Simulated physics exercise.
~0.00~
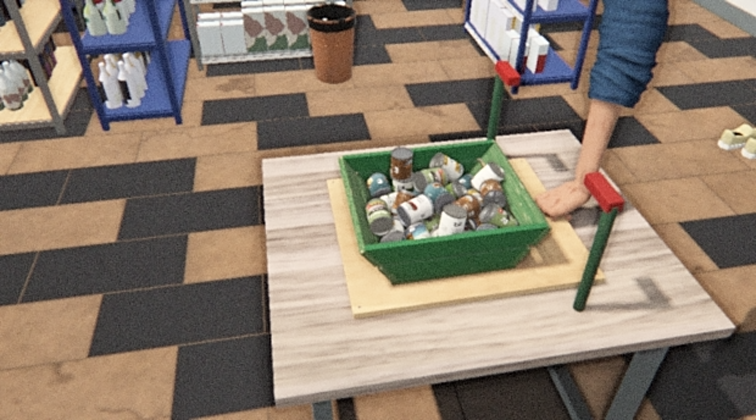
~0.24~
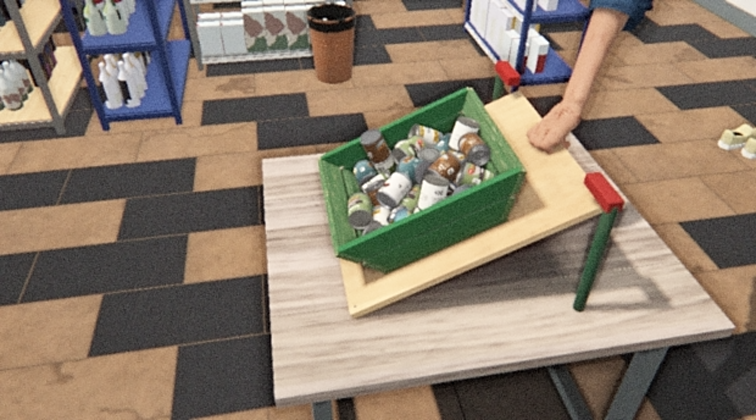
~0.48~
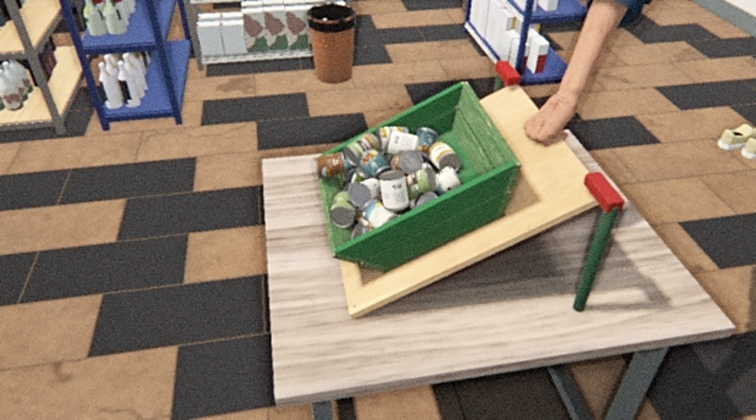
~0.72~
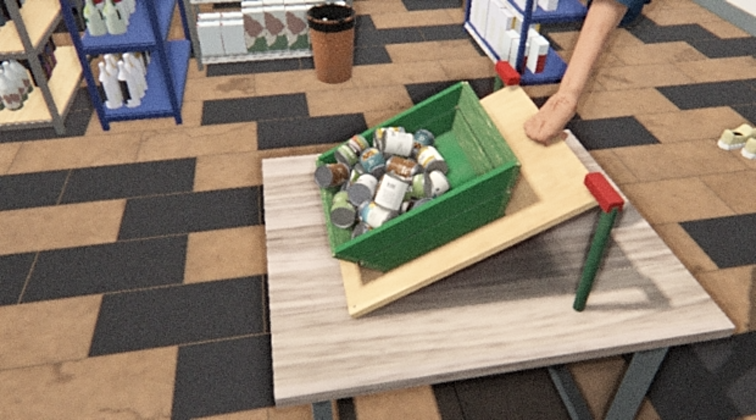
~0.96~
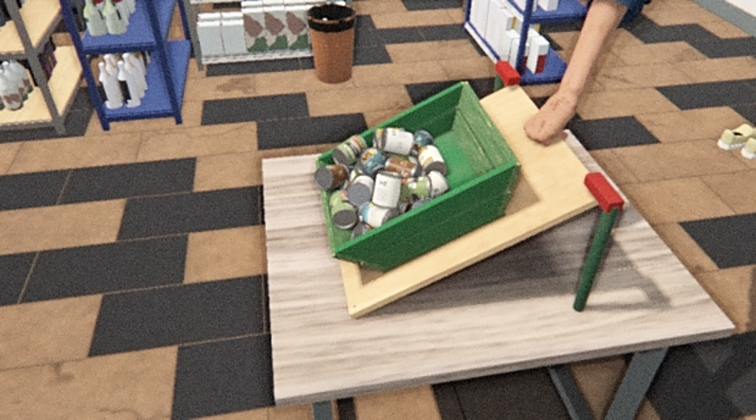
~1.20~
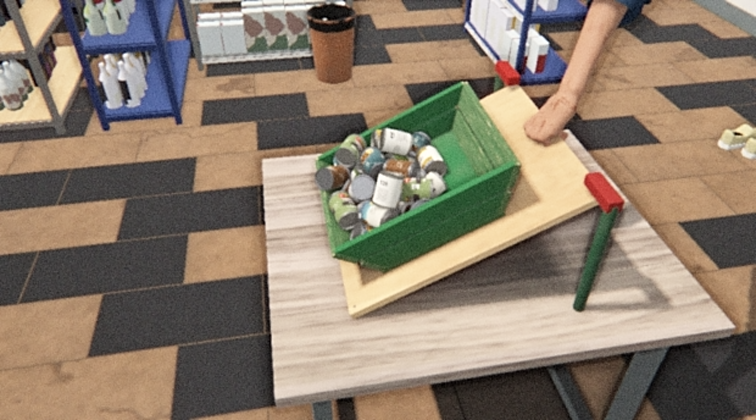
Green crate of small tins tilting leftward as a hand lifts its board, the tins sliding to the lower end and staying inside.
